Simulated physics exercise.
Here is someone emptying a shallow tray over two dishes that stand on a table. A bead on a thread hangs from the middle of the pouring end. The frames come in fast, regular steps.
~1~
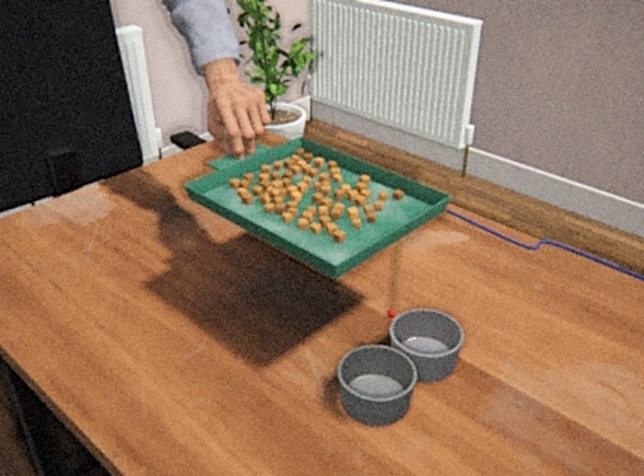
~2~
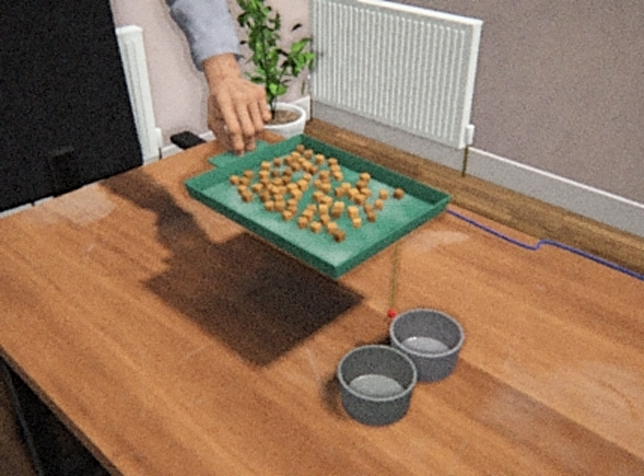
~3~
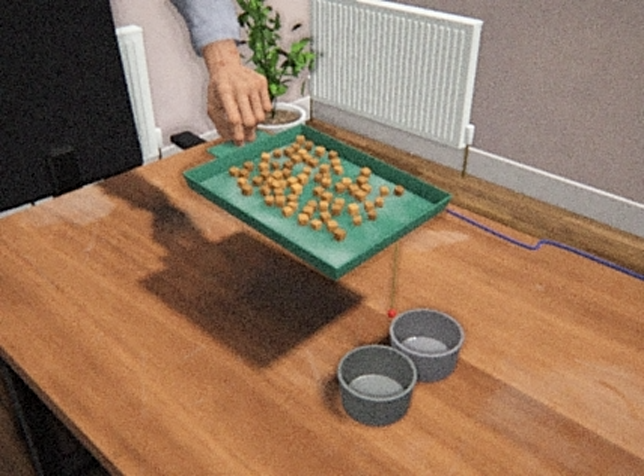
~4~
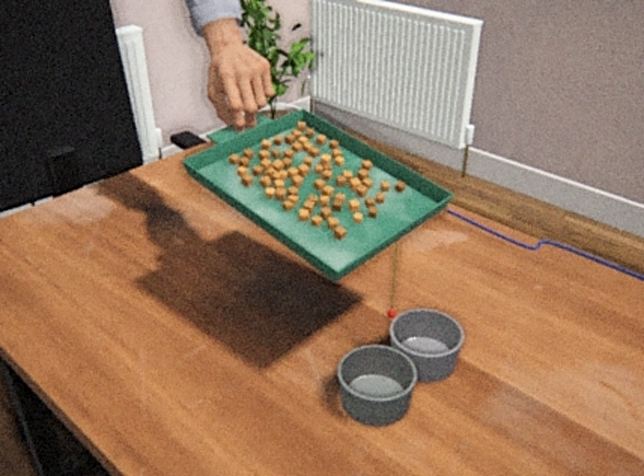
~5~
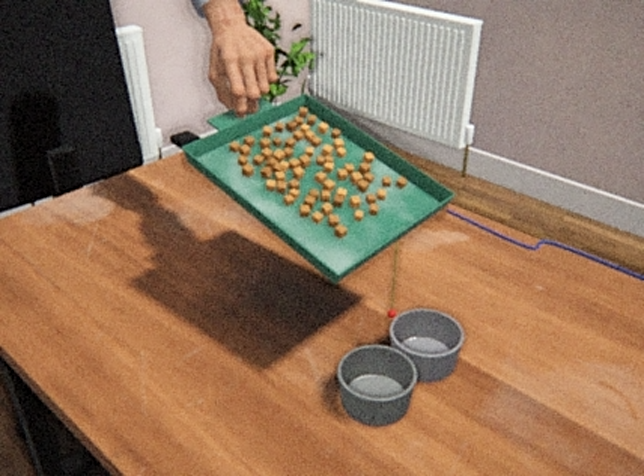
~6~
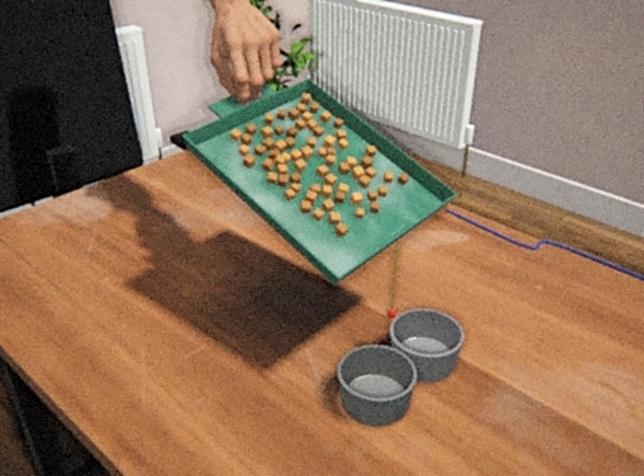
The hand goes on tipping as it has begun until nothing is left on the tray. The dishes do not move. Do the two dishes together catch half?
Together they catch over half.
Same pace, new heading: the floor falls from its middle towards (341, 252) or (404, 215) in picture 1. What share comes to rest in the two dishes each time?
Near 40 % and 10 %.
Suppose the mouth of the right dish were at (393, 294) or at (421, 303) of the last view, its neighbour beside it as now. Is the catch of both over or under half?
One: Not half. Two: Less than half.
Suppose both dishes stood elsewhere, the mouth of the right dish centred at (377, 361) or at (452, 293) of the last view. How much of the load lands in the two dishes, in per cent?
First some 60, then 10 per cent.
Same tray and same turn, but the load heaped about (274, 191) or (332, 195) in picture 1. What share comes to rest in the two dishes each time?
Roughly 60 per cent, and 60 per cent.
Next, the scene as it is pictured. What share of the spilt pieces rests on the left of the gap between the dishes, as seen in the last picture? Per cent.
Roughly 20 in a hundred.
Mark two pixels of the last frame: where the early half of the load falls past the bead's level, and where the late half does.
Around (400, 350) and then (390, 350).
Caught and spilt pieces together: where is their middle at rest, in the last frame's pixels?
At about (385, 391).
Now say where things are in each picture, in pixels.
Corners of the pouring end at (336, 262) and (446, 196), level; middle of the load at (302, 188), brown sugar cubes; left dish at (406, 403); right dish at (455, 360); bead on its thread at (392, 314), in the first picture.
Corners of the pouring end at (336, 263) and (446, 196), level; middle of the load at (302, 186), in the second picture.
Corners of the pouring end at (337, 264) and (447, 195), tipped barely, lowest at the left corner; middle of the load at (302, 180), in the third picture.
Corners of the pouring end at (338, 267) and (448, 194), tipped a little, lowest at the left corner; middle of the load at (303, 171), in the fourth picture.
Corners of the pouring end at (338, 270) and (450, 194), tipped clearly, lowest at the left corner; middle of the load at (305, 162), in the fifth picture.
Corners of the pouring end at (339, 273) and (451, 193), tipped clearly, lowest at the left corner; middle of the load at (307, 153); left dish at (406, 403); right dish at (455, 360), in the sixth picture.
Soon after the last picture, tray tipped steeply; all on the tray.
A little later, tray tipped right over; about half on the tray; about a quarter in the left dish; a small part in the right dish; a small part outside both; a small part in the air.
Later still, tray tipped past a quarter turn; about half in the left dish; about a quarter in the right dish; about a quarter outside both.
At rest, tray tipped past a quarter turn; about half in the left dish; about a quarter in the right dish; about a quarter outside both.
